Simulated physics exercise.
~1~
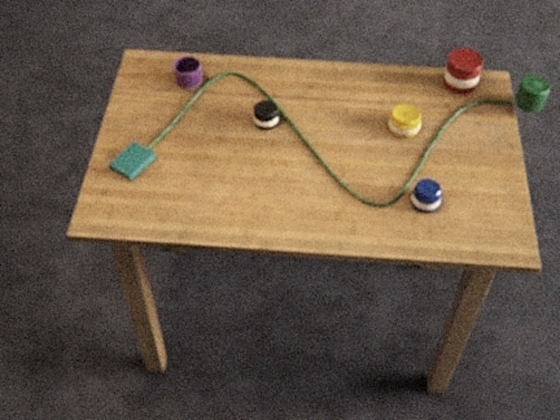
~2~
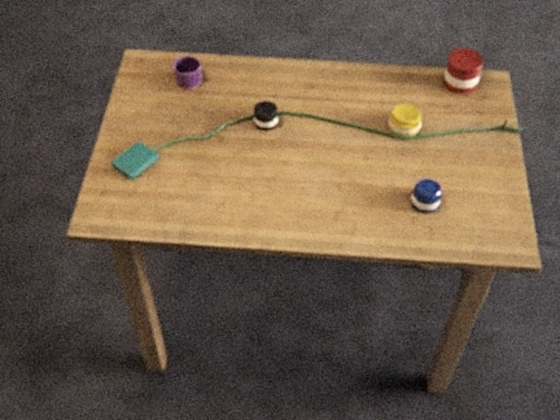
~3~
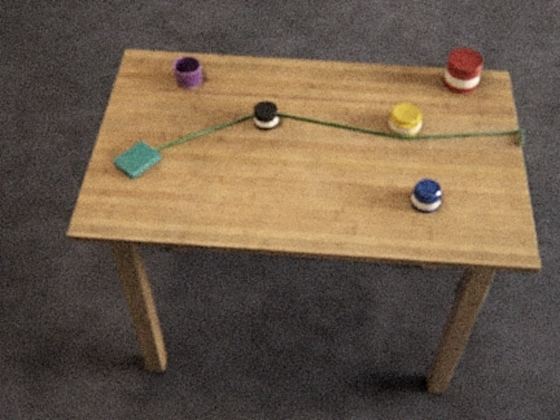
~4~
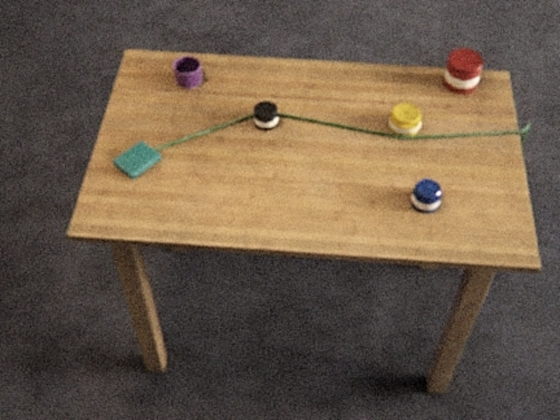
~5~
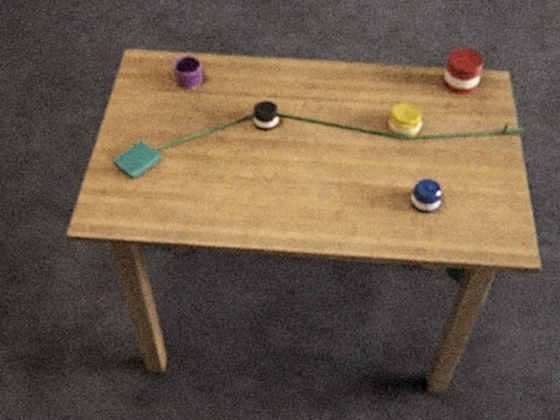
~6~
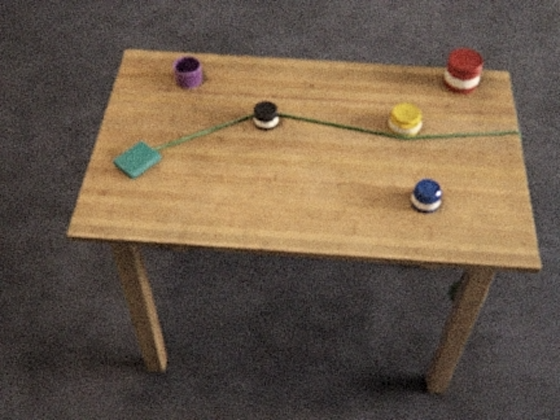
A small green speaker, tied by a thin green cable to a flat teal phone, tips off the right edge of a wooden table seen from above on a dark grey floor. A purple mug, black canister, yellow jar and red canister stand toward the back, with a blue jar nearer the front right. The speaker drops from view, and the curving cable snaps nearly straight, bending around the black canister and against the yellow jar. The phone barely shifts, and the containers stay put. Finally the speaker shows dimly beneath the table by the right leg, the cable still stretched over the edge.
